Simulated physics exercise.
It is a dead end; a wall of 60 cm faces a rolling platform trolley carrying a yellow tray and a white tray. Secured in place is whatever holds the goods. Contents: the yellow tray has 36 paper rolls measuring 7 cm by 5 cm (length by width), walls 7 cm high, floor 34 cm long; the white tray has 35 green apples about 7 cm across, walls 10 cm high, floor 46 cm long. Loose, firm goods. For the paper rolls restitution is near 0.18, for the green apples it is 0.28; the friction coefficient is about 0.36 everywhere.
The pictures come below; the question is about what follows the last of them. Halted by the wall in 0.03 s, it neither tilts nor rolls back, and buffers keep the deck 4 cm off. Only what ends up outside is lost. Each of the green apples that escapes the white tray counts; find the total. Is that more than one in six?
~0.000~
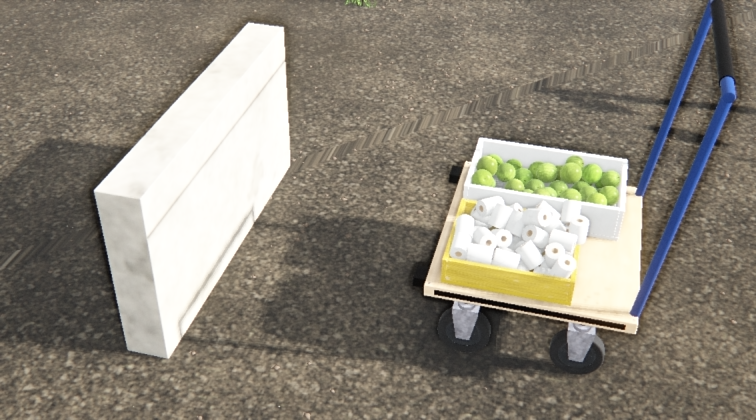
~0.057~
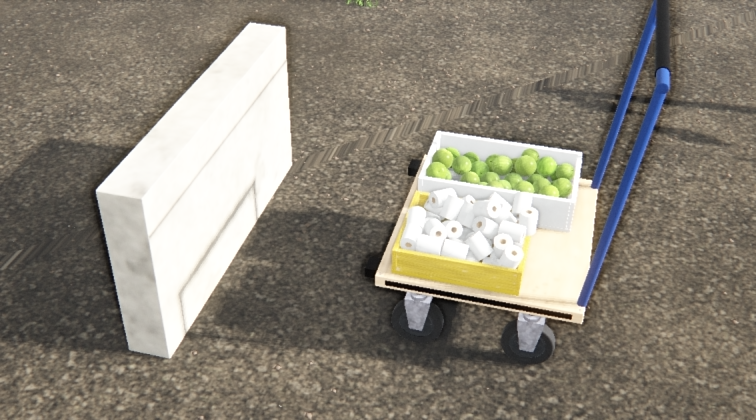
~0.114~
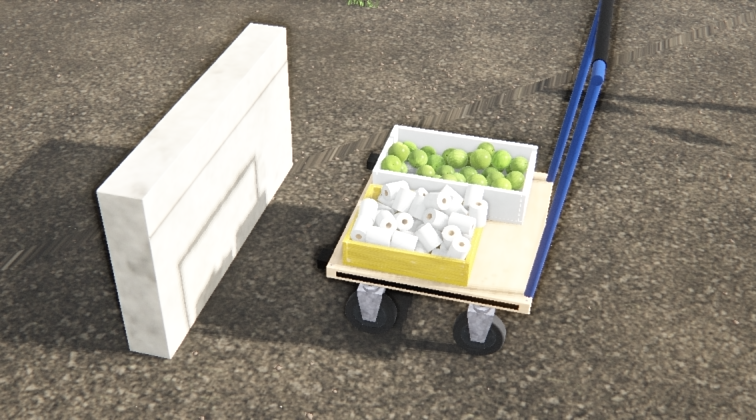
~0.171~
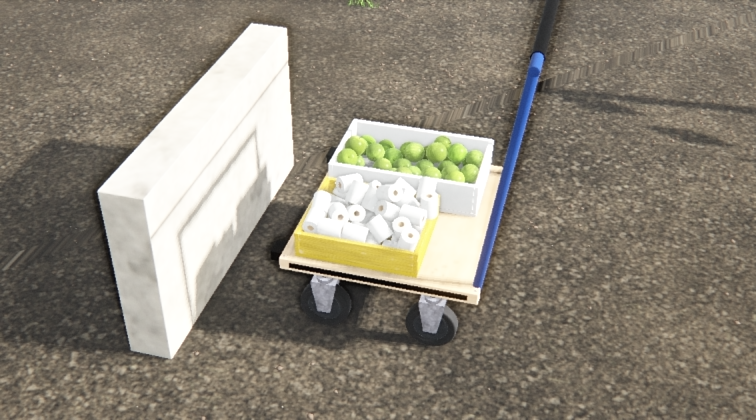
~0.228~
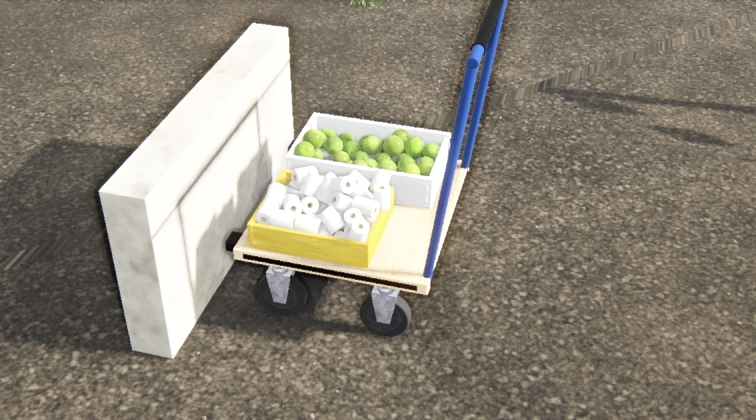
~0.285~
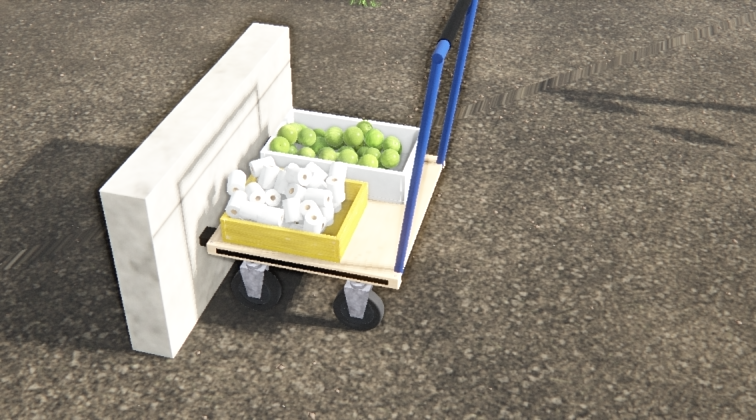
Below a sixth.
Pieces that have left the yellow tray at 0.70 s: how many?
About: Yellow tray 12.
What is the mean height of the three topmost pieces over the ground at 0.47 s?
50 cm.
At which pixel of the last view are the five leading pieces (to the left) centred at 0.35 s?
Close to (232, 171) in the last view.
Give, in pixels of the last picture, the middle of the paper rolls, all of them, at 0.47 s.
In the last view, the centre sits near (259, 187).
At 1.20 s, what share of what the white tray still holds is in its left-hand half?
Some 70 per cent.
After 0.35 s, 4 of 36 out of the yellow tray and 0 of 35 out of the white tray.
After 0.47 s, 11 of 36 out of the yellow tray and 0 of 35 out of the white tray.
After 0.70 s, 12 of 36 out of the yellow tray and 1 of 35 out of the white tray.
When it is over (at 1.20 s), 12 of 36 out of the yellow tray and 1 of 35 out of the white tray. Asked share, 1 of 35, 3 per cent.
